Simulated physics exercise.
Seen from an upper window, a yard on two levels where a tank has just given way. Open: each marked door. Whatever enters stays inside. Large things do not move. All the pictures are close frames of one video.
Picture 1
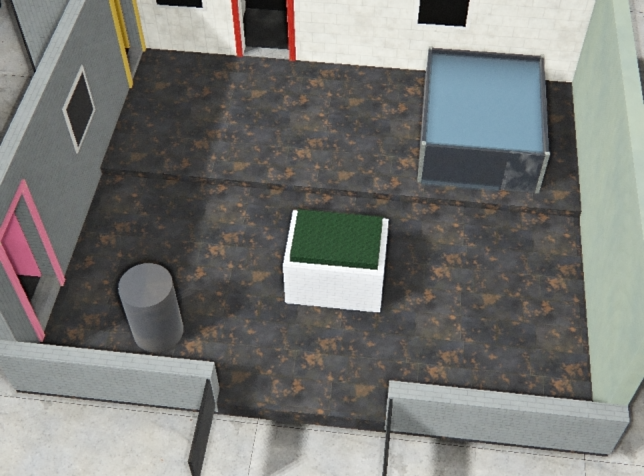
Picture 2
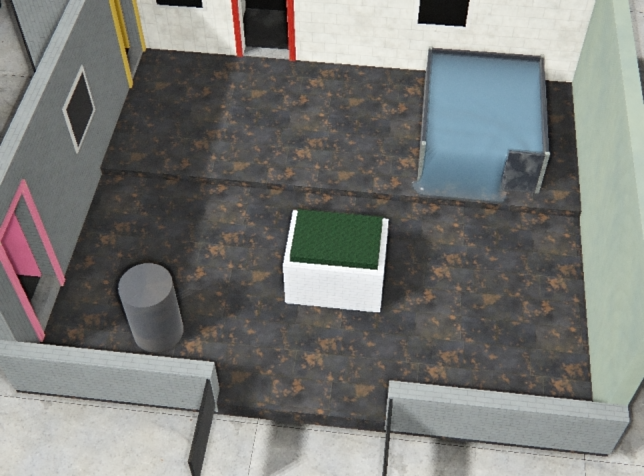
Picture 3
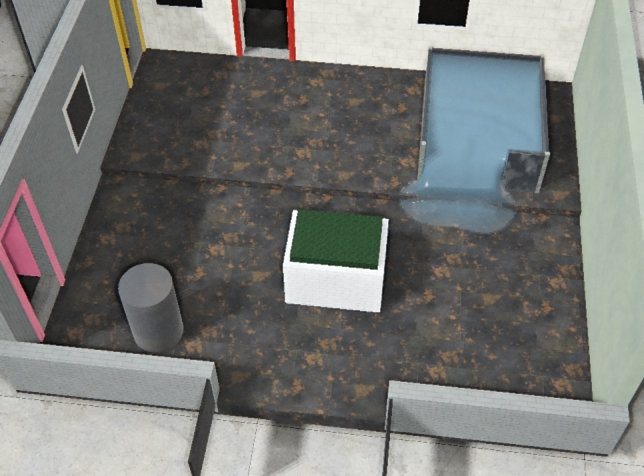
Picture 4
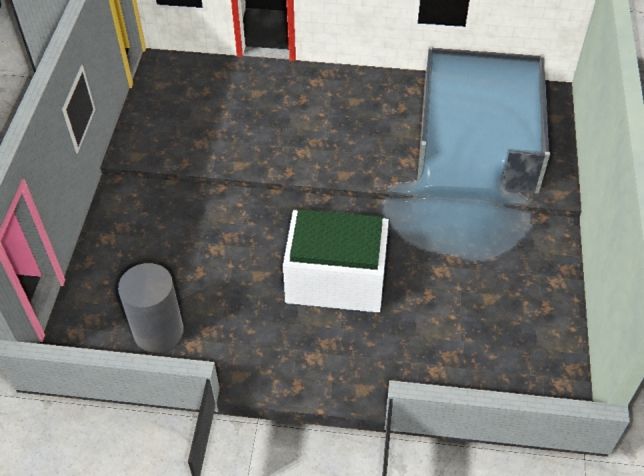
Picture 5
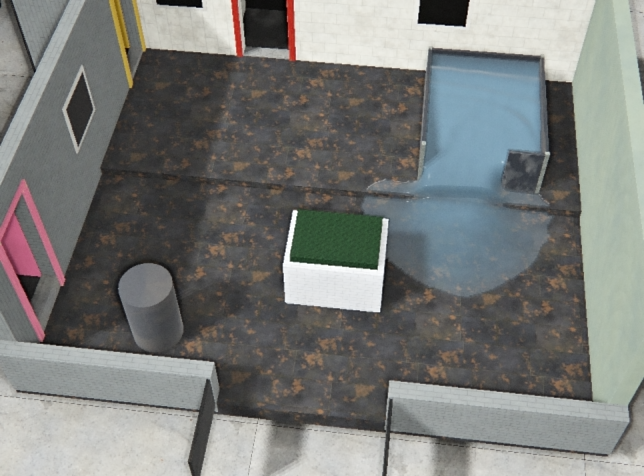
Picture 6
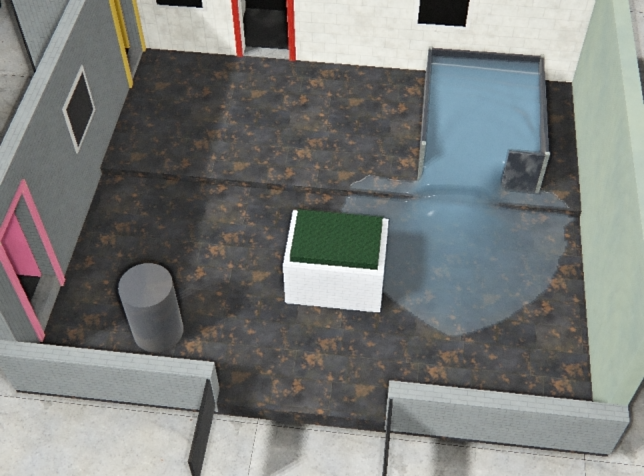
Water poured out through the front of a glassy tank at the back right of the walled yard, then fanned out across the dark, speckled floor, spreading past the right side of a green-topped white block.
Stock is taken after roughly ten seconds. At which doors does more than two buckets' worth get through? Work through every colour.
In order: Yellow door: Does not overshoot; pink door: Does not overshoot; red door: Does not overshoot.
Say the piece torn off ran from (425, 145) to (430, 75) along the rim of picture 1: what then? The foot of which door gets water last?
That is the pink door.
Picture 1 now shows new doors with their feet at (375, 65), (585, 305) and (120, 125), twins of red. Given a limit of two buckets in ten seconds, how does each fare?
Going door by door: The first remains below the limit, the second runs past the limit, the third remains below the limit.
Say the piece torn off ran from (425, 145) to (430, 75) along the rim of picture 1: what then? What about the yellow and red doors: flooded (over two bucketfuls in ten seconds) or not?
Then the yellow one overshoots, and the red one overshoots.
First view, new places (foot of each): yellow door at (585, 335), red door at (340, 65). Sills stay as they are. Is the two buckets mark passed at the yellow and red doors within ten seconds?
I reckon the yellow door admits more while the red door admits less.
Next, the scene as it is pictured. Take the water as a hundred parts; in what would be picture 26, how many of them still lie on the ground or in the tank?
I'd estimate close to 90 per cent.
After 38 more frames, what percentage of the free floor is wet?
Around 60 percent.
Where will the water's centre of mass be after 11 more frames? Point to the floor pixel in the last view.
Close to pixel (461, 225).
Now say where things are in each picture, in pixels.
Still water in the open tank at (485, 102), in the first picture.
Water pours out at (463, 170) and has run to (415, 184), in the second picture.
The front is at (406, 206), out from the gap at (463, 173), in the third picture.
Water pours out at (462, 174) and has run to (485, 256), in the fourth picture.
The front is at (469, 292), out from the gap at (462, 174), in the fifth picture.
Water pours out at (462, 175) and has run to (444, 329), in the sixth picture.
A moment on, water covers 25 % of the floor; the yellow door not reached, the pink door not reached, the red door not reached.
Next, water covers 35 % of the floor; the yellow door not reached, the pink door not reached, the red door not reached.
Then, water covers 40 % of the floor; the yellow door not reached, the pink door not reached, the red door not reached.
Later, water covers 60 % of the floor; the yellow door not reached, the pink door wet at the sill, nothing in, the red door not reached.
In the end, water covers 65 % of the floor; the yellow door not reached, the pink door wet at the sill, nothing in, the red door not reached.
